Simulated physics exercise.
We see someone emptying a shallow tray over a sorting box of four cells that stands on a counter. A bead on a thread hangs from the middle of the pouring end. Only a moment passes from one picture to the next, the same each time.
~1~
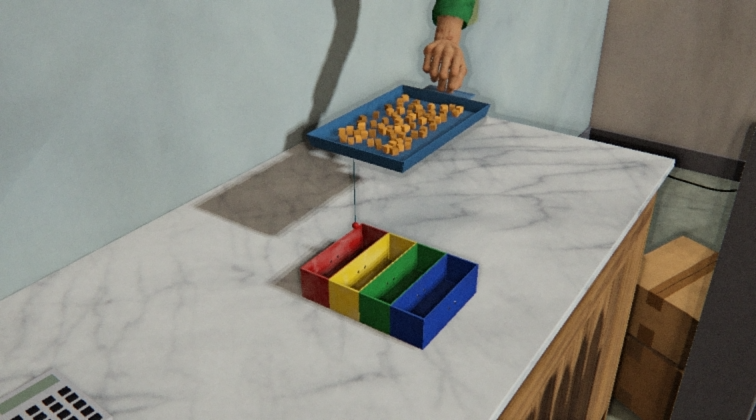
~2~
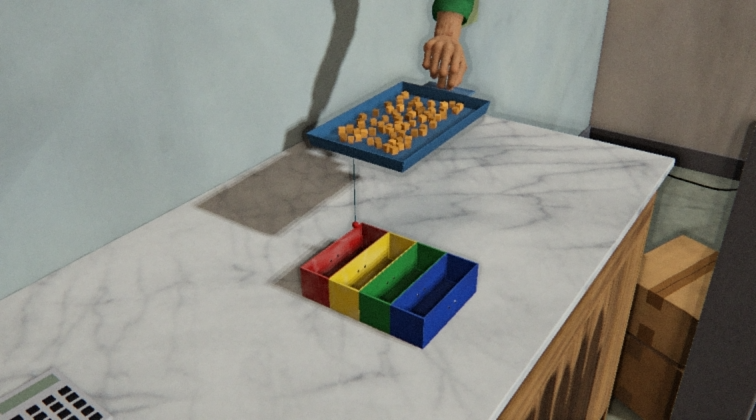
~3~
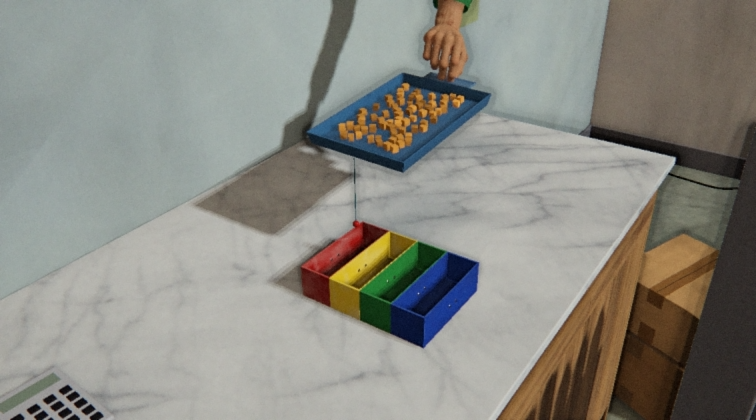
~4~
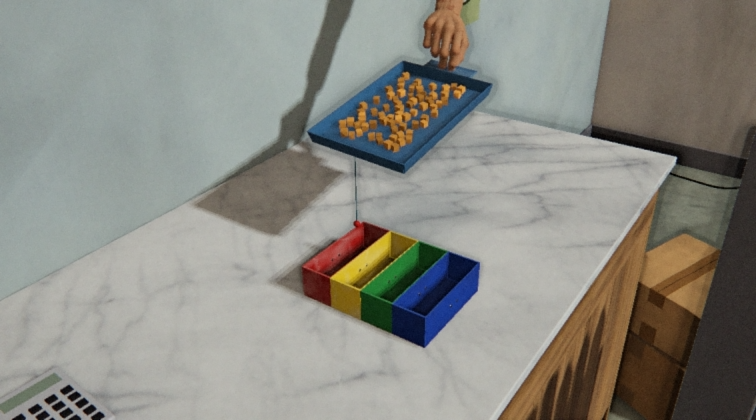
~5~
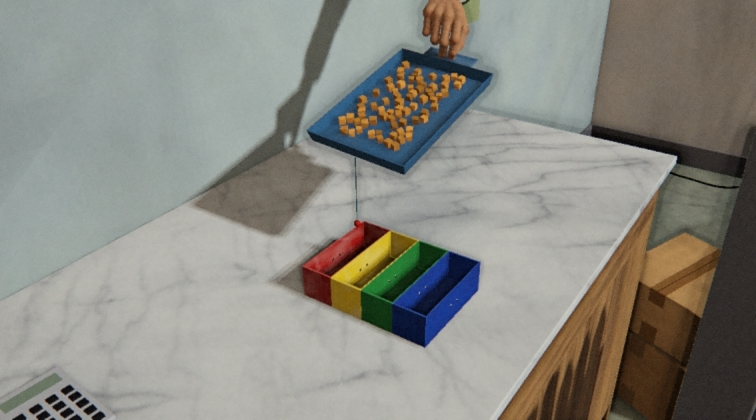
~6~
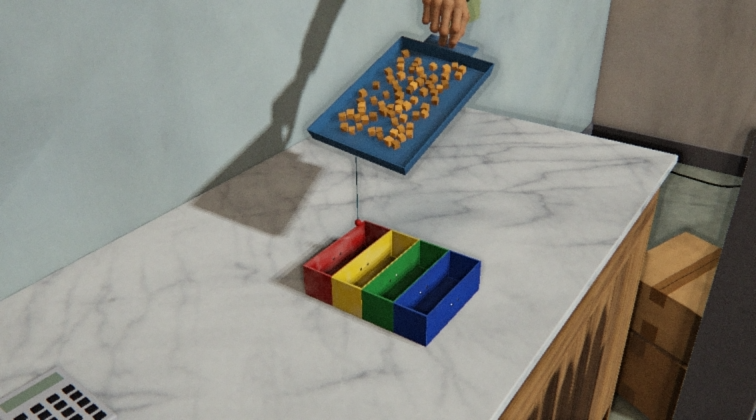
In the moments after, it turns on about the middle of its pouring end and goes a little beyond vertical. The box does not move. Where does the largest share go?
The yellow cell gets the most.
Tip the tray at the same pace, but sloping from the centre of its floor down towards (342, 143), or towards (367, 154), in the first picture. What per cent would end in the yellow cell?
Near 0 % and 30 %.
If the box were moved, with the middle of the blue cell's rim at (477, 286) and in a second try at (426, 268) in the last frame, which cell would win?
In turn: The red one; that green cell.
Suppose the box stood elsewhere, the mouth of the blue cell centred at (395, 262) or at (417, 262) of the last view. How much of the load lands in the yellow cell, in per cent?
First some 10, then 20 per cent.
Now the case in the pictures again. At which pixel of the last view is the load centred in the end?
Roughly at (371, 288).
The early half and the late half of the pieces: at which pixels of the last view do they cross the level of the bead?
The first part at (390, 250); the rest at (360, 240).
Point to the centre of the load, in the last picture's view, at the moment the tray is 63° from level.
At about (383, 144).
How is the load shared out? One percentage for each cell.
In per cent, red cell 30, yellow cell 50, green cell 20 and blue cell 0.
Just after the last frame, tray tipped steeply; every one on the tray.
A moment on, tray tipped past a quarter turn; the larger part on the tray; about a tenth in the yellow cell; about a tenth in the green cell; just a few in the red cell.
Further on, tray tipped past a quarter turn; roughly half in the yellow cell; roughly a quarter in the red cell; roughly a quarter in the green cell; about a tenth falling or outside the box.
When it is over, tray tipped past a quarter turn; roughly half in the yellow cell; roughly a quarter in the red cell; roughly a quarter in the green cell; not one in the blue cell; about a tenth outside the box.
